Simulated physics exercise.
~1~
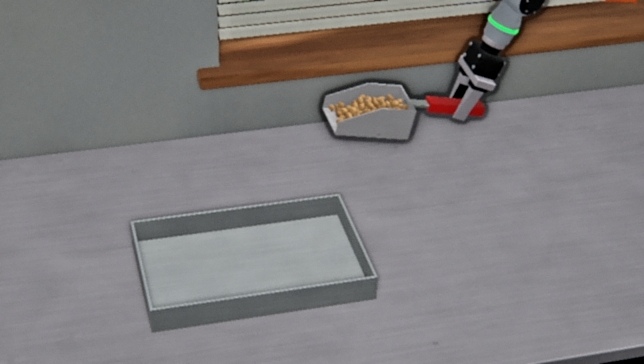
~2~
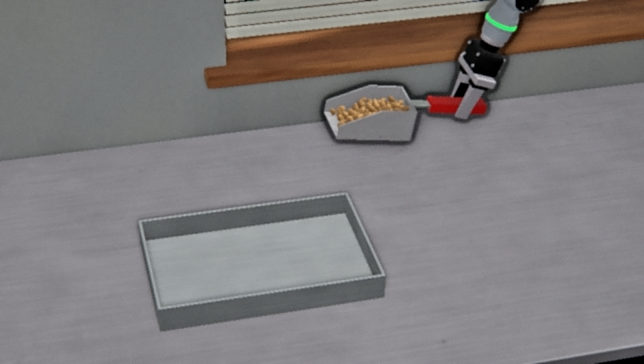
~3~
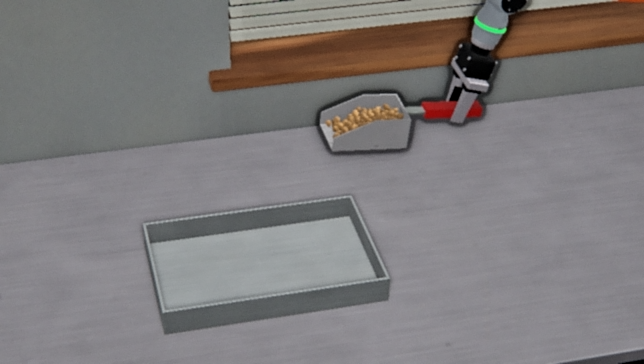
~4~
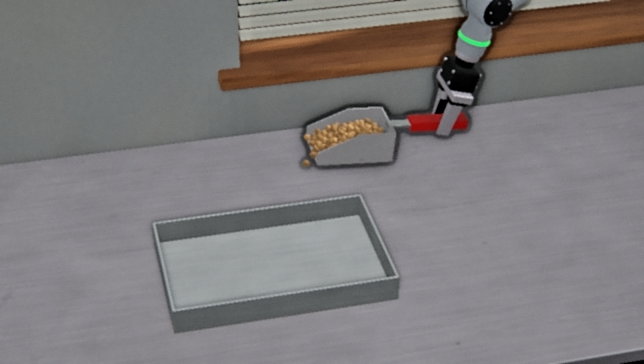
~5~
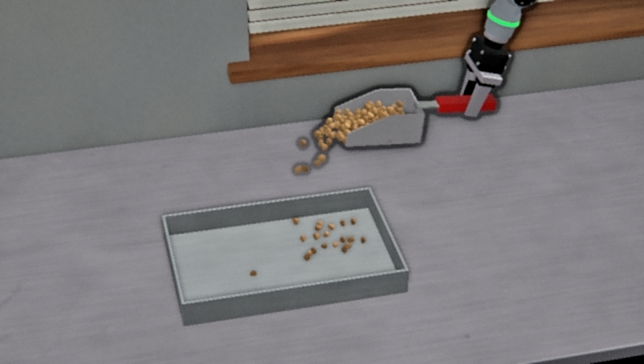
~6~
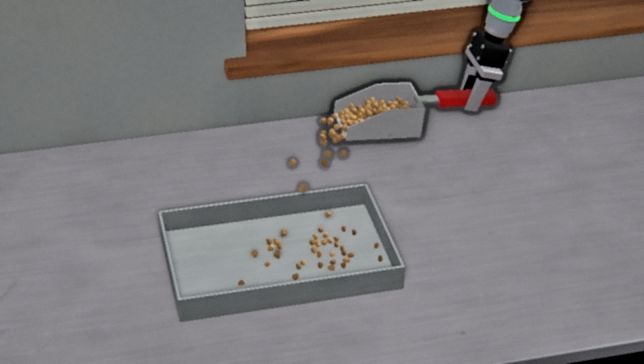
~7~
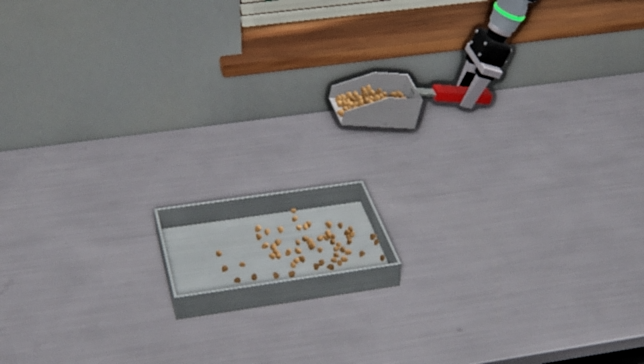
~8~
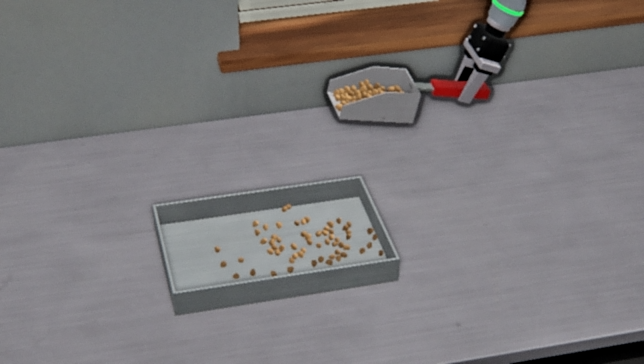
Robot arm jerking a red-handled scoop of dried beans, spilling some into the grey tray below, then holding the rest steady.
